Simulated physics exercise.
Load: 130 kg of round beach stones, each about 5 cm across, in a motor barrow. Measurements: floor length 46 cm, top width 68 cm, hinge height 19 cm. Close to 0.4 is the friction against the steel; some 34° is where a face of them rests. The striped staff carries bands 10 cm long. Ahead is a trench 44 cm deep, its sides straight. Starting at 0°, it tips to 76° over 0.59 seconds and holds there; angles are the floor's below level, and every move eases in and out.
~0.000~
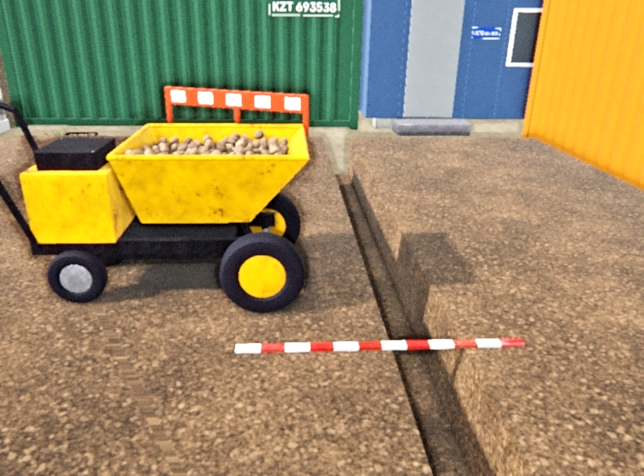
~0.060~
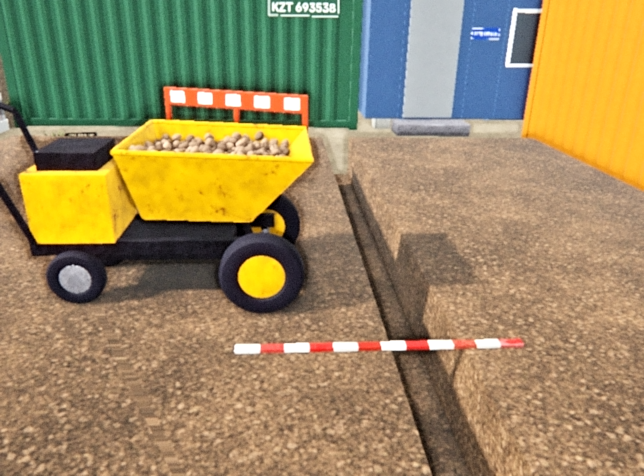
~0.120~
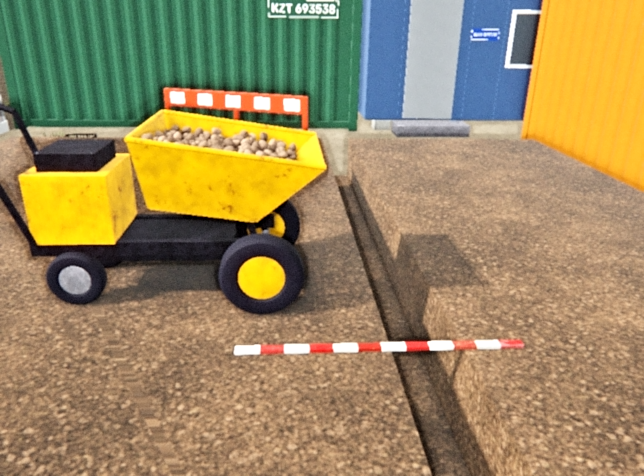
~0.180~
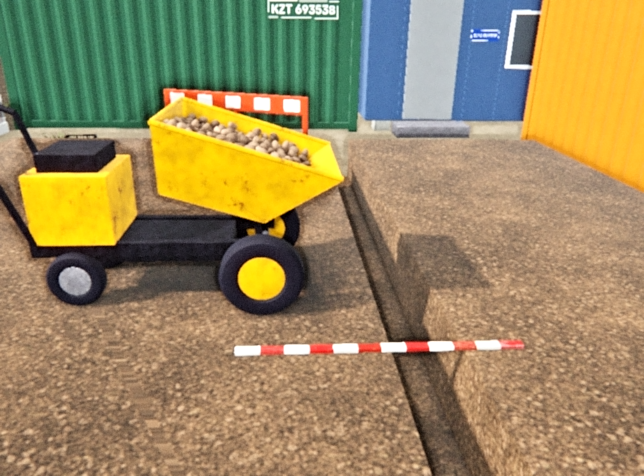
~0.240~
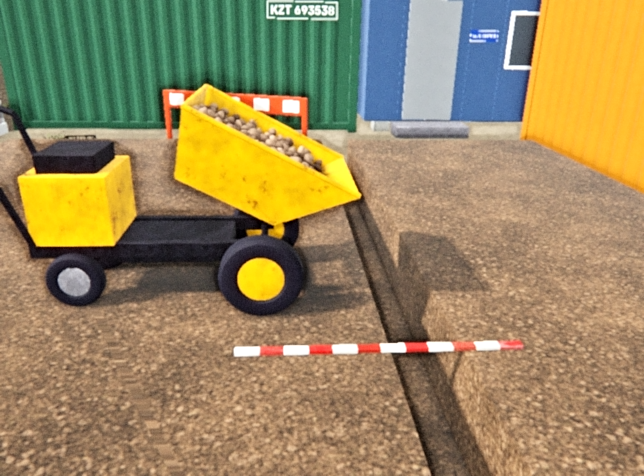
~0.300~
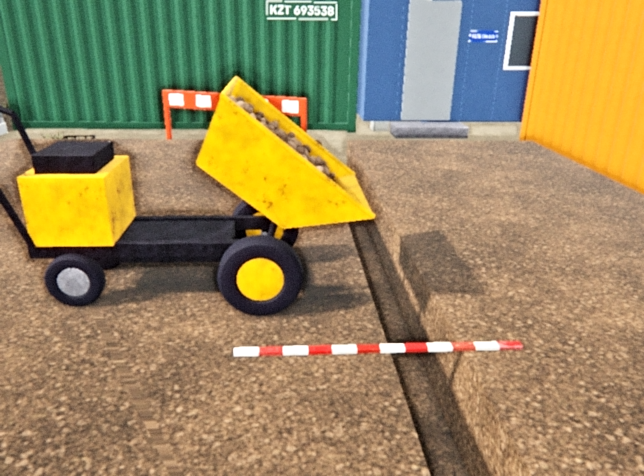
The yellow skip full of stones on a small motor barrow tilted forward to the right, slowly and then more steeply, until its back end was high and its lip was low beside the narrow trench.
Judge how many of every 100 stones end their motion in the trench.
I would put it near 64 out of 100.
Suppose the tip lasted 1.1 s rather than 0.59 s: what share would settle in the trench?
Roughly 80 per cent would.
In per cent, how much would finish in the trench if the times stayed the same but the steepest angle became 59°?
Then about 60 per cent.
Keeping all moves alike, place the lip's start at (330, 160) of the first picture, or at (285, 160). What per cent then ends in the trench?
First place roughly 40%, second roughly 85%.
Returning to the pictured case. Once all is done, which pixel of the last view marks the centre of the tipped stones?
The tipped stones centre close to (408, 333).
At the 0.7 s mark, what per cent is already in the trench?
Roughly 40 percent of the load.
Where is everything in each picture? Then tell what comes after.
In the first picture, the skip is at 0°, its lip at (308, 158); the top of the load is at (238, 143).
In the second picture, the skip is at 2°, its lip at (313, 161); the top of the load is at (219, 142); the stones move at 0.5 m/s on average.
In the third picture, the skip is at 8°, its lip at (325, 168); the top of the load is at (177, 137); the stones move at 1.0 m/s on average.
In the fourth picture, the skip is at 17°, its lip at (343, 180); the top of the load is at (188, 124); the stones move at 1.4 m/s on average.
In the fifth picture, the skip is at 27°, its lip at (360, 196); the top of the load is at (210, 112); the stones move at 1.6 m/s on average.
In the sixth picture, lip at (374, 217), floor tilted 39°, highest stones at (235, 105); the stones move at 1.7 m/s on average.
After 0.4 s the floor is at 64°; 100 % in the skip; the foremost stones are at (372, 229).
After 0.7 s the floor is at 76°; 53 % in the skip, 39 % in the trench, 8 % past the trench; the foremost stones are at (453, 270).
After 1.0 s the floor is at 76°; 1 % in the skip, 63 % in the trench, 36 % past the trench; the foremost stones are at (624, 276).
After 3.0 s the floor is at 76°; 0 % in the skip, 64 % in the trench, 36 % past the trench; the foremost stones are past the picture's edge.
